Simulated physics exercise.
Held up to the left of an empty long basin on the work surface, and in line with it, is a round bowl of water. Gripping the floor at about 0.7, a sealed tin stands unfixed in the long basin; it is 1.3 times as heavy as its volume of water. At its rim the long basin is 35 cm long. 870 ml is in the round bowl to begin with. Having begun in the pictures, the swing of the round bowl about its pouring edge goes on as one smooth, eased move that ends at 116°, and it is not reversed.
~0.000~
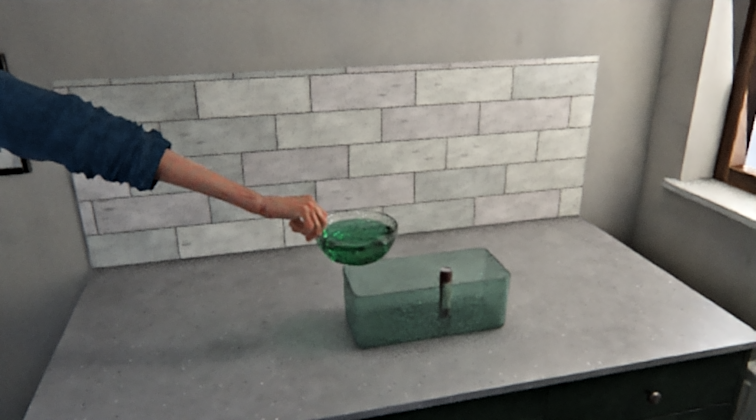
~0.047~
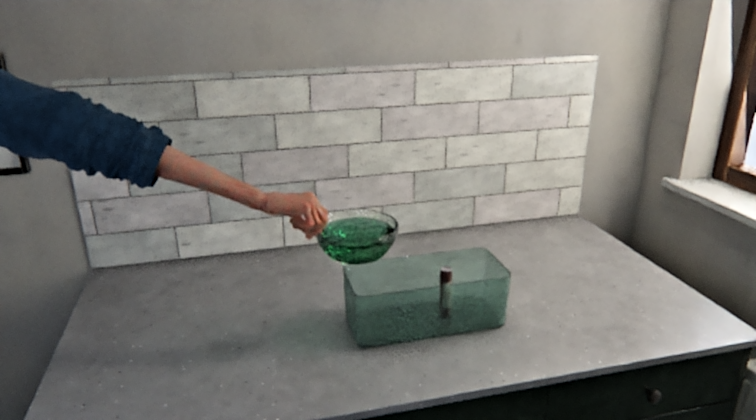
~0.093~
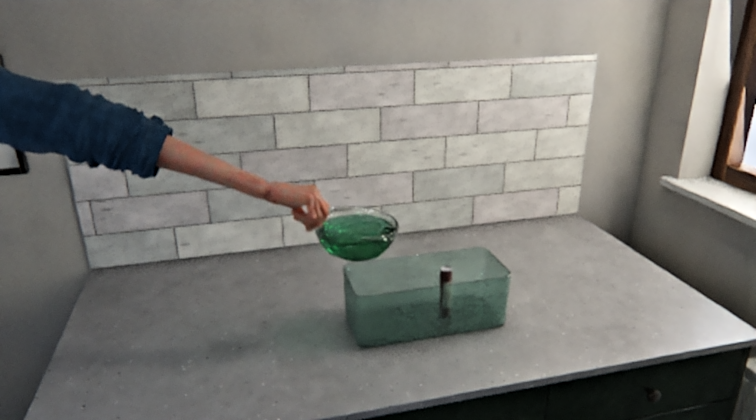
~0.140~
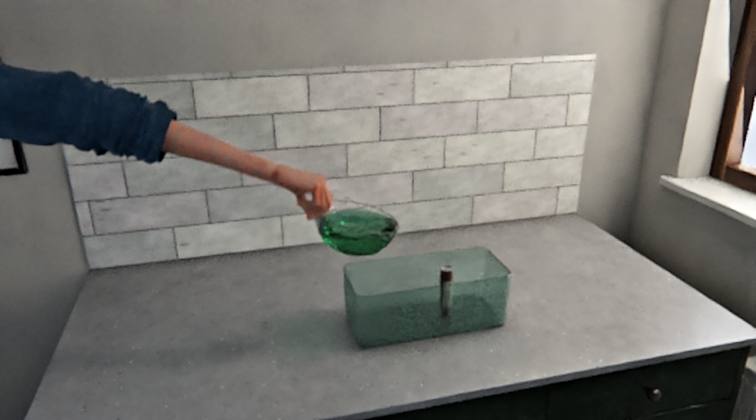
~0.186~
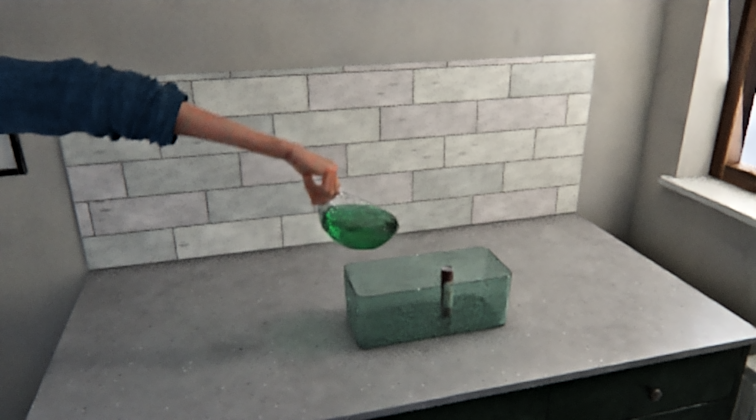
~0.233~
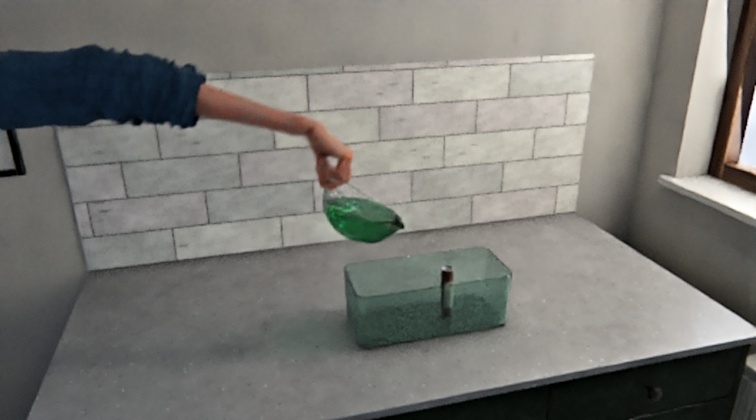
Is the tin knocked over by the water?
No.
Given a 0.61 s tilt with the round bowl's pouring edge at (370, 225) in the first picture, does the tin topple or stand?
After that, the tin overturns.
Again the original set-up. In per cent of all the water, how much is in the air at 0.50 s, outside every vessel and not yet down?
Some 68 per cent.
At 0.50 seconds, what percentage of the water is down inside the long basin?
Close to 18 in a hundred.
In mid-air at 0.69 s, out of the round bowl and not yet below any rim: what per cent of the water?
Airborne share: Near 2 %.
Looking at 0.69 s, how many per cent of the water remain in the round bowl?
Share remaining: Approx. 0 %.
By 0.50 s the tilt is 106° and 13 per cent is still to pour; the tin stands where it began.
By 0.69 s the tilt is 116° and 0 per cent is still to pour; the tin stands where it began.
By 0.89 s the tilt is 116° and 0 per cent is still to pour; the tin stands where it began.
By 1.11 s the tilt is 116° and 0 per cent is still to pour; the tin stands where it began.
At rest the tin stands where it began.
